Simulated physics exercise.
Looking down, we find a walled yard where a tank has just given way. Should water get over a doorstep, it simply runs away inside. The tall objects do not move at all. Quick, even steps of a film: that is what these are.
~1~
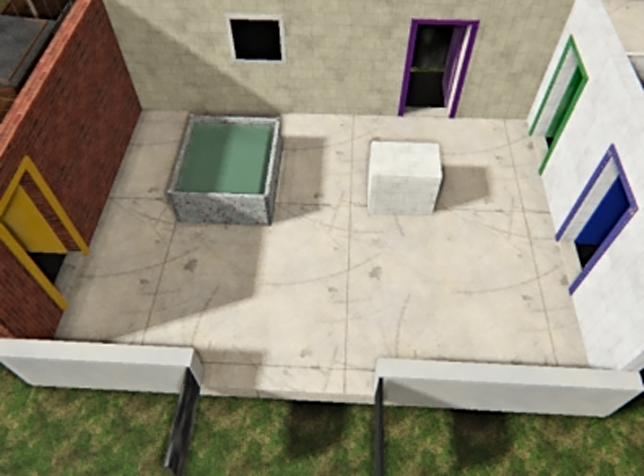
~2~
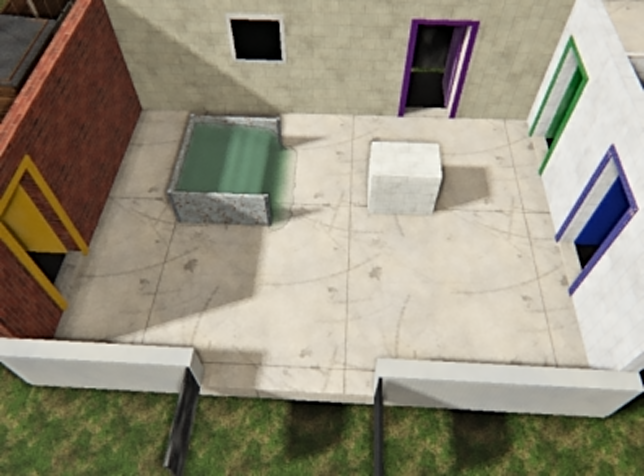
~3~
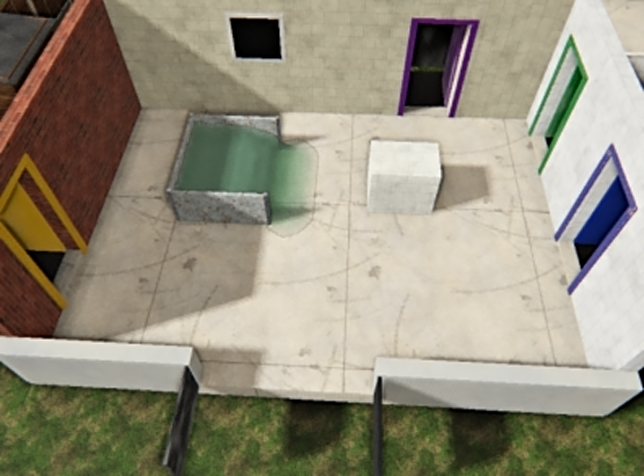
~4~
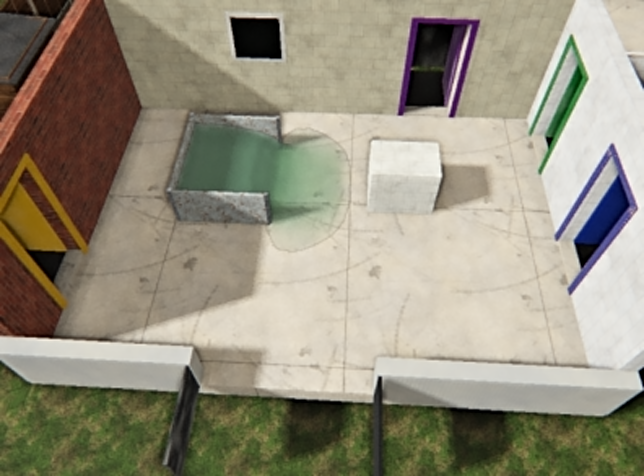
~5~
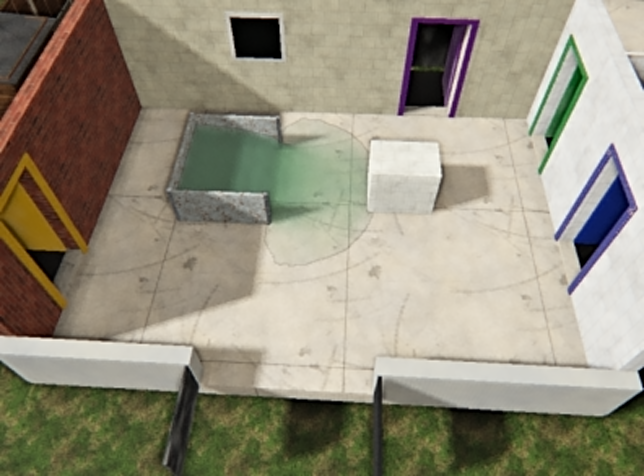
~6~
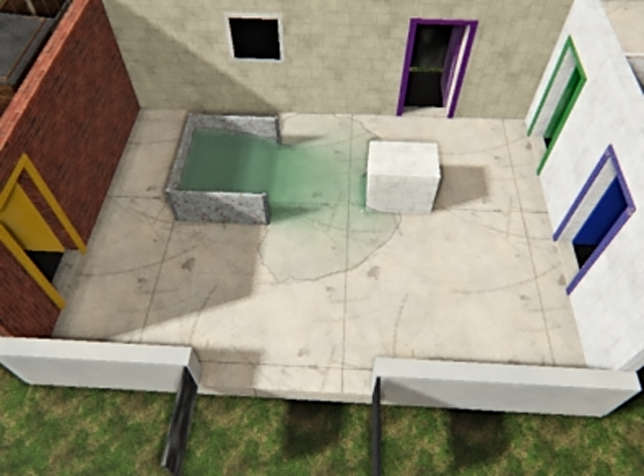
Stone tank losing its right side in a walled yard, green water pouring out and spreading across paving to a white block.
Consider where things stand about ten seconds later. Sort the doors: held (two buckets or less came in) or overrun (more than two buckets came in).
Sorted: Green door overrun, blue door overrun, purple door overrun, yellow door held.
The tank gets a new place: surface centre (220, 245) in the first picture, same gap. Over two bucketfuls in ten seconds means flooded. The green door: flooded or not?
Briefly, green remains below.
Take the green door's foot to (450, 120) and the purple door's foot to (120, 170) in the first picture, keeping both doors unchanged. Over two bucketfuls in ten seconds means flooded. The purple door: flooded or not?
Here, purple undershoots.
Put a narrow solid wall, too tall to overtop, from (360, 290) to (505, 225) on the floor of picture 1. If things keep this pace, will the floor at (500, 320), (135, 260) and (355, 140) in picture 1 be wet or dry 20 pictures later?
Taking the points in turn, they are high and dry, high and dry and inundated.
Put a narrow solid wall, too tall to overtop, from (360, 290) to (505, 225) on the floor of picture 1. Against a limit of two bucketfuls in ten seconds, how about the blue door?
The blue door falls short.
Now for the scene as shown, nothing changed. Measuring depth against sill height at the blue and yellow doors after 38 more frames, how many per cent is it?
Approx. 190 % followed by 0 %.
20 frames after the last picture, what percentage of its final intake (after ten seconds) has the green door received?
Approximately 60 in a hundred, I reckon.
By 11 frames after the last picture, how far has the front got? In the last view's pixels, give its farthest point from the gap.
Roughly at (577, 340).
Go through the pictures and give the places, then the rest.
The first picture shows still water in the water tank at (228, 157).
In the second picture, the front is at (283, 147), out from the gap at (273, 177).
In the third picture, the front is at (288, 232), out from the gap at (273, 177).
In the fourth picture, the front is at (327, 234), out from the gap at (273, 178).
In the fifth picture, water pours out at (273, 178) and has run to (358, 144).
In the sixth picture, water pours out at (272, 179) and has run to a hidden place.
A moment on, water covers 35 % of the floor; the green door not reached, the blue door not reached, the purple door wet at the sill, nothing in, the yellow door not reached.
Next, water covers 50 % of the floor; the green door under two buckets in, the blue door wet at the sill, nothing in, the purple door under two buckets in, the yellow door not reached.
Then, water covers 55 % of the floor; the green door far over two buckets in, the blue door under two buckets in, the purple door over two buckets in, the yellow door not reached.
Later, water covers 70 % of the floor; the green door far over two buckets in, the blue door over two buckets in, the purple door far over two buckets in, the yellow door not reached.
In the end, water covers 90 % of the floor; the green door far over two buckets in, the blue door over two buckets in, the purple door far over two buckets in, the yellow door not reached.
